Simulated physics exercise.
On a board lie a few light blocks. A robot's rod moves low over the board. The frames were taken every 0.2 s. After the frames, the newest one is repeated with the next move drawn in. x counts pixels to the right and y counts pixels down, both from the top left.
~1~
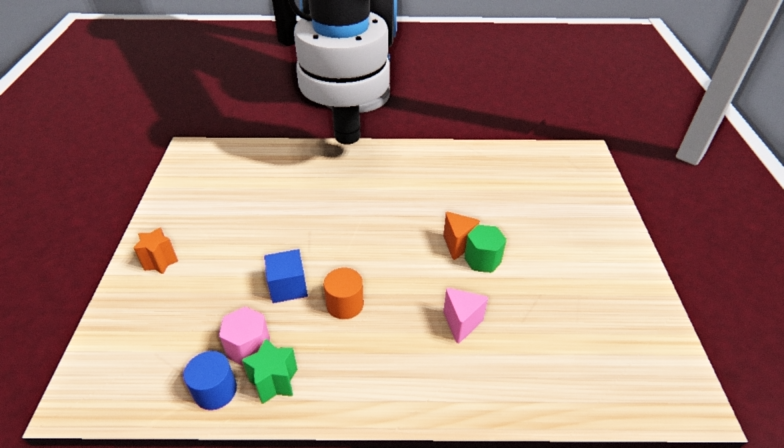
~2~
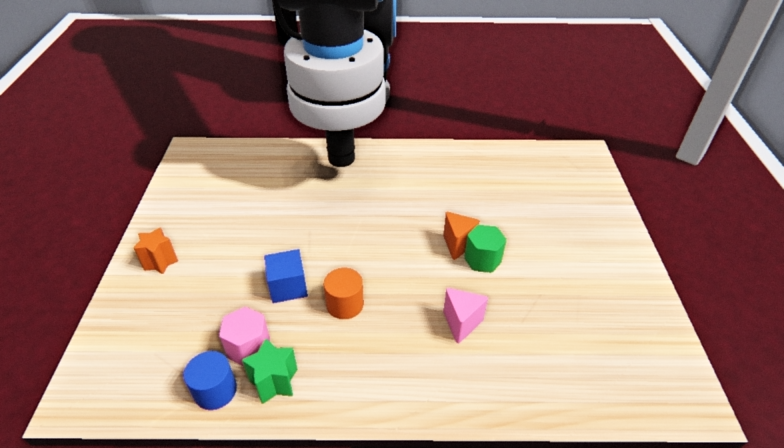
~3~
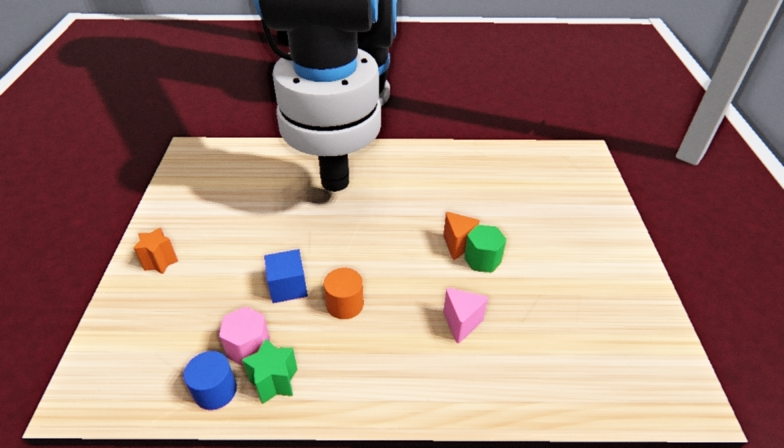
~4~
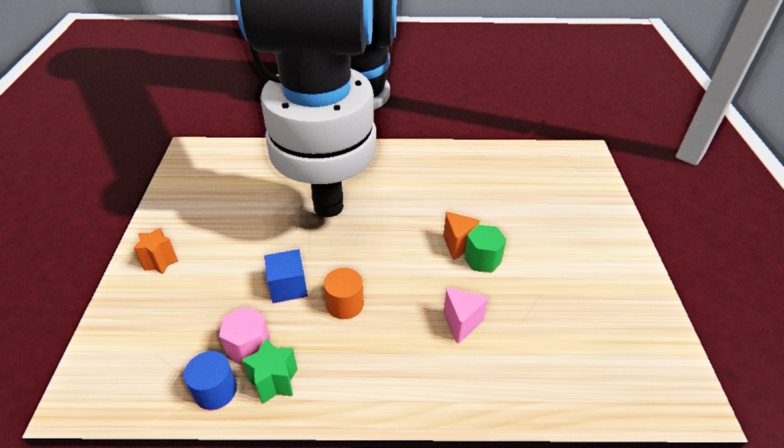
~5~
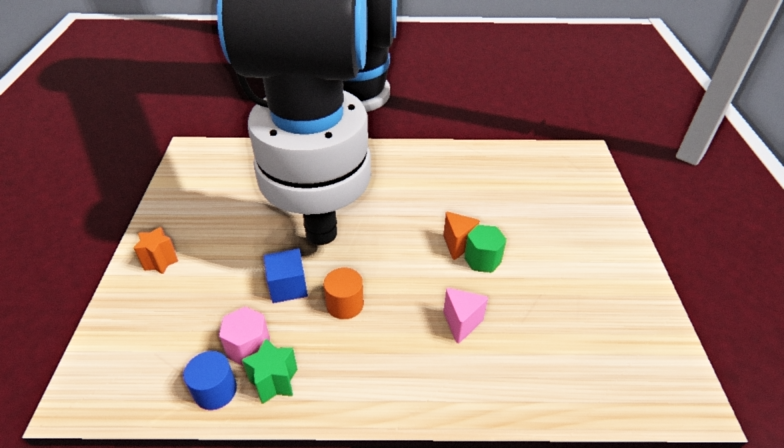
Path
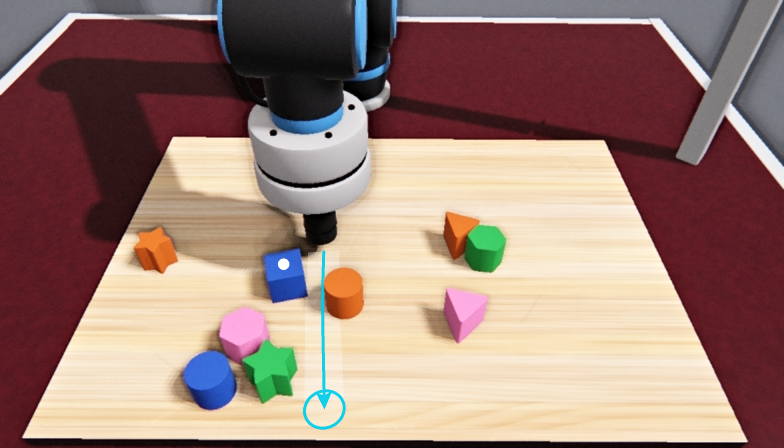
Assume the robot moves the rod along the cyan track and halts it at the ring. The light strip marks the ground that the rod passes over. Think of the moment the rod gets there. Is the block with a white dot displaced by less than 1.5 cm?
It seems so.
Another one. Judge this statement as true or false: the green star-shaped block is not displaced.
True
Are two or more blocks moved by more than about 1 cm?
Going by the path, no.
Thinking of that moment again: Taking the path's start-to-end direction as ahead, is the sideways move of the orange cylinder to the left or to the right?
Left.
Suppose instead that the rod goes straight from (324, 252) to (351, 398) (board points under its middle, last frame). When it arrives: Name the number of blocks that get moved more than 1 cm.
Total: One.
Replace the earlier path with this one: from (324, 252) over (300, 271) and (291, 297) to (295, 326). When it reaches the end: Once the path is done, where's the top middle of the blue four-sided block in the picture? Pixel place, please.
Its top face will be centred at roughly (251, 311).
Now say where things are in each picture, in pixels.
The first picture shows tip of the rod (348, 138), middles of tops, green star-shaped block (269, 360), blue four-sided block (284, 264), orange cylinder (343, 282).
The second picture shows rod (342, 160), nothing pushed.
The third picture shows rod (335, 183), nothing pushed.
The fourth picture shows rod (329, 208), nothing pushed.
The fifth picture shows rod (322, 235), green star-shaped block (269, 360), blue four-sided block (284, 264), orange cylinder (343, 282).
The line goes straight from (324, 252) to (324, 409); the dot is on the blue four-sided block.
What follows on the original path. One third of the way, rod (321, 279); orange cylinder (348, 291).
Two thirds of the way, rod (321, 332); orange cylinder (359, 309).
At the end, rod (322, 394); green star-shaped block unmoved; blue four-sided block unmoved; orange cylinder (359, 309).
